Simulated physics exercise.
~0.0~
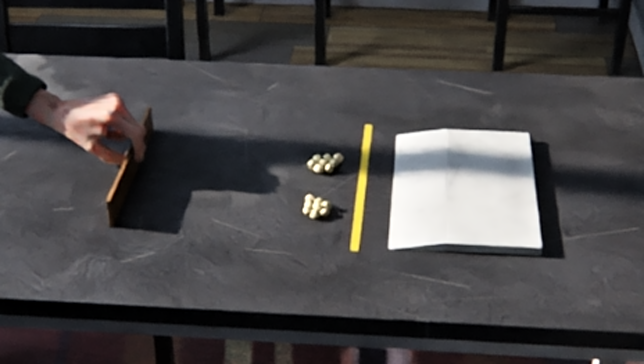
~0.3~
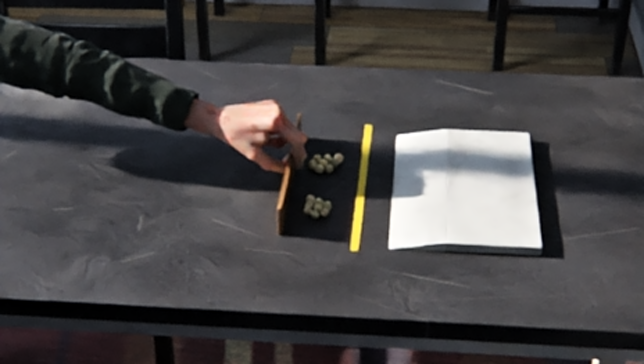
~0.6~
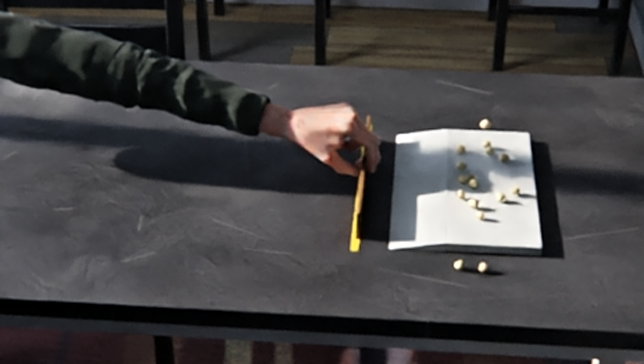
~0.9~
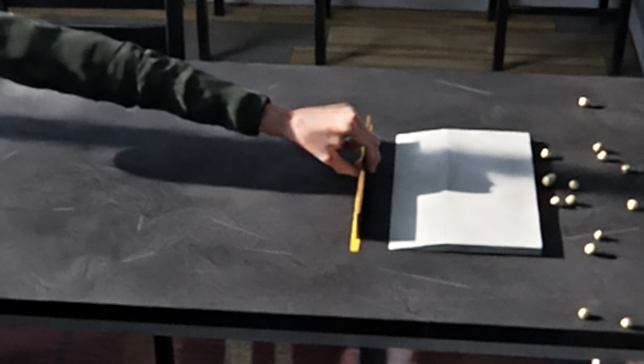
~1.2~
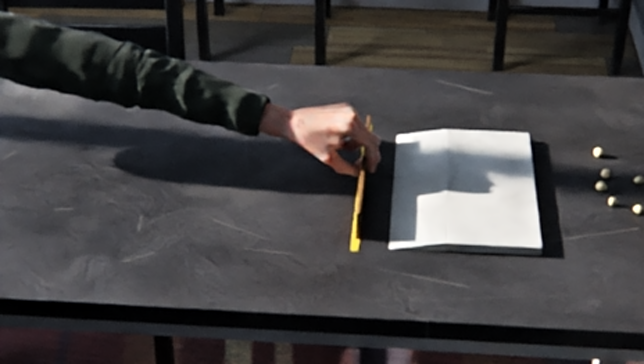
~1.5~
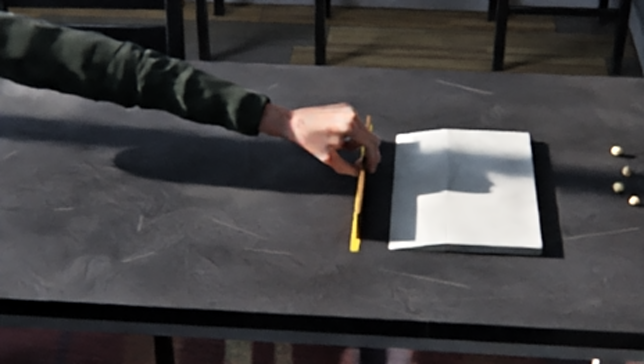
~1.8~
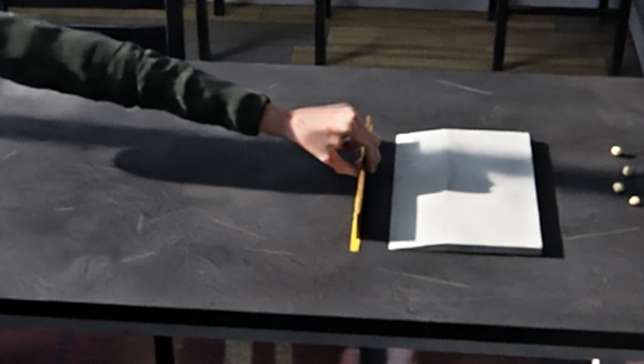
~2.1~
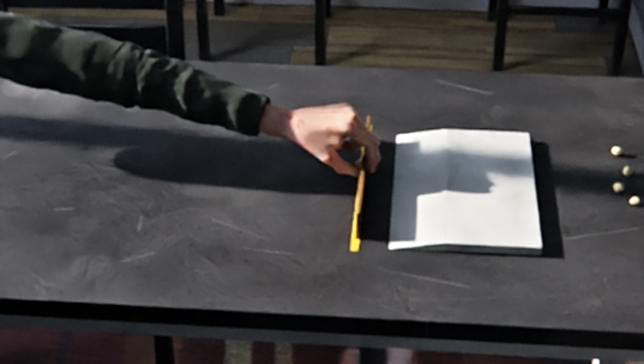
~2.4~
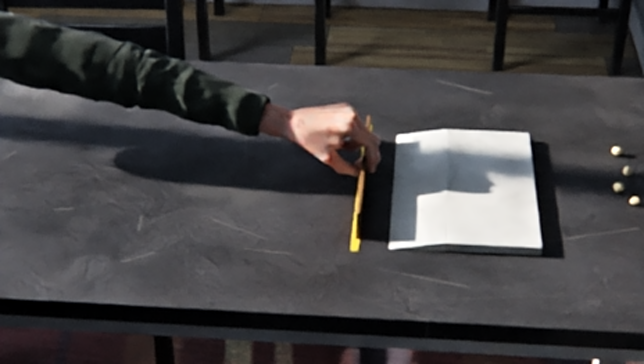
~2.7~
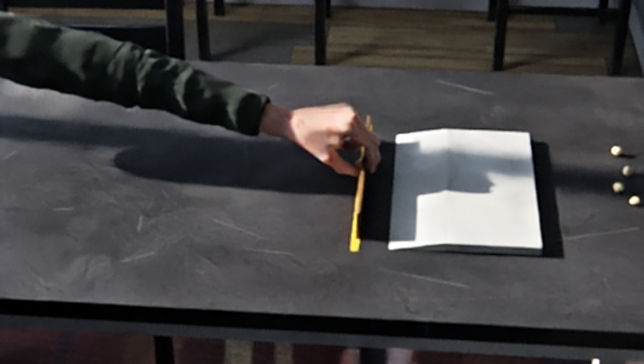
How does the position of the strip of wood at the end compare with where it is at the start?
At the start the strip of wood stands near the left side of the table, well away from the pale bits. By the end it is much farther right, held at the yellow tape just left of the white slab.
A dark, scratched tabletop is seen from above at an angle, with chair legs behind it. A hand at the left holds a brown strip of wood upright, while two small clusters of pale round bits sit left of a yellow tape line and a white slab with a sloping edge. The hand sweeps the strip rightward up to the clusters and stops it at the tape. The bits scatter across the slab and roll off beyond its right side. Finally, a few rest near the right edge of the view, while the hand stays still at the tape.
